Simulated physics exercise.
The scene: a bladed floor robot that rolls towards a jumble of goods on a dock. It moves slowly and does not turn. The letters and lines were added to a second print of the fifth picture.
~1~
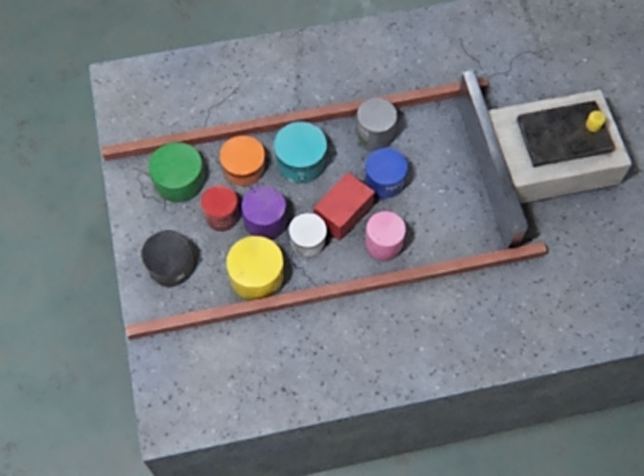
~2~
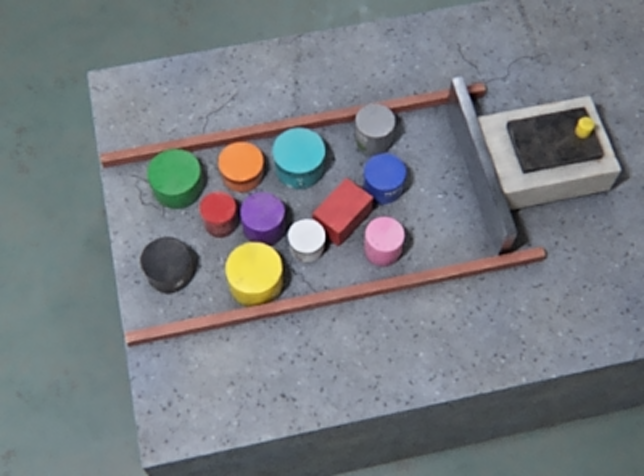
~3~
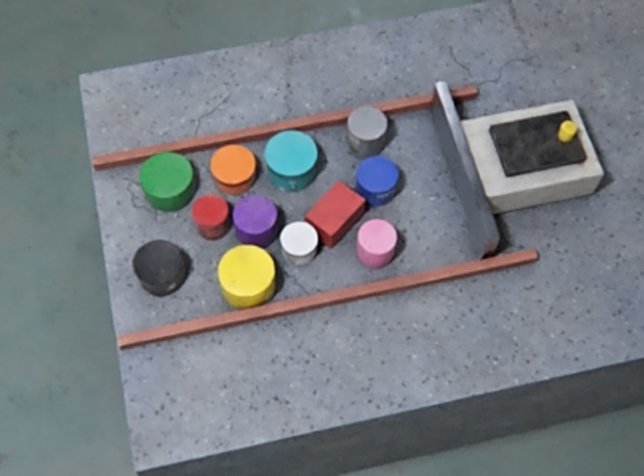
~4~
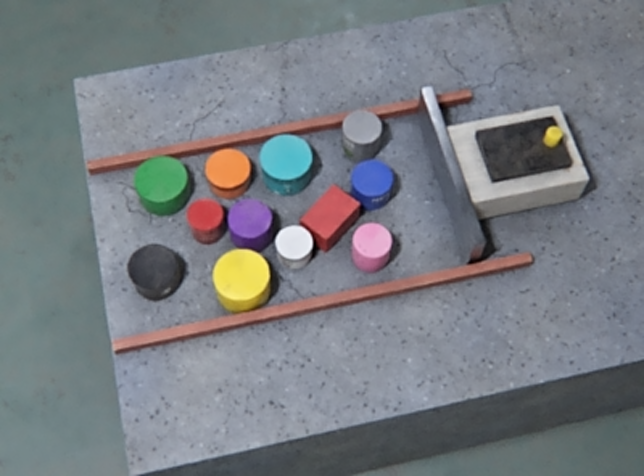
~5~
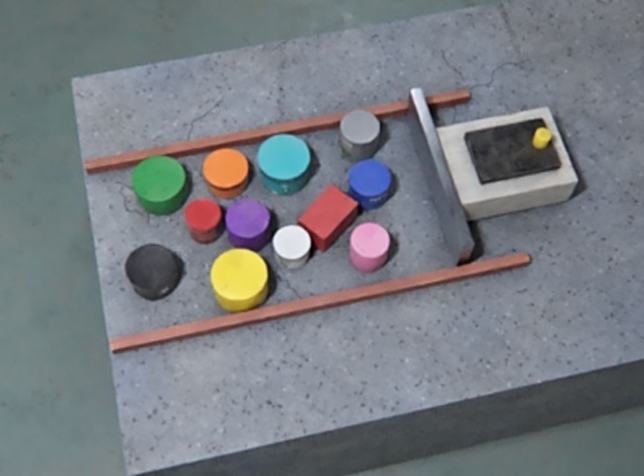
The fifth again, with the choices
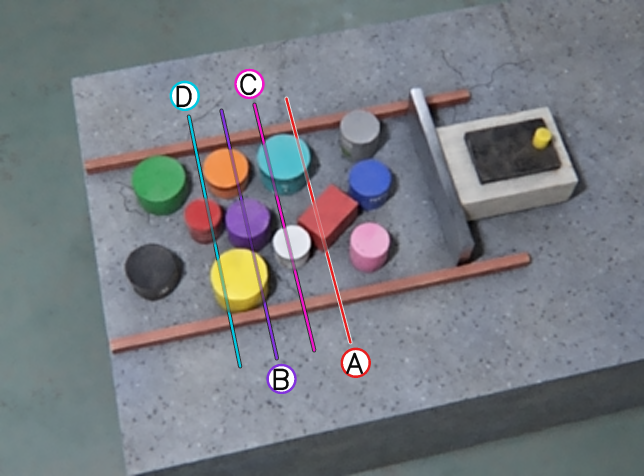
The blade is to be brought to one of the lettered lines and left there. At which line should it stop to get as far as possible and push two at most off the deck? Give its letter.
D is the last line within the limit.
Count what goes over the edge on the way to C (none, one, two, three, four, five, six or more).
By then, none.
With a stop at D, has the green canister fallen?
Yes.
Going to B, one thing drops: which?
The green canister.
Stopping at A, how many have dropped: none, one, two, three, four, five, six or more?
In all, none.
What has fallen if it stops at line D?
The green canister.
On the marked copy, A at (316, 213); B at (247, 226); C at (282, 219); D at (213, 233).
Following D. Soon after the start, robot (427, 167); grey pail (318, 143); pink canister (349, 252).
Later, robot (346, 183); green canister (107, 195); black pail (147, 271).
In the end, robot (283, 195); green canister over the edge; orange pail (94, 187); one fallen.
As for the rest, A is within the limit but short; B is within the limit but short; C is within the limit but short.
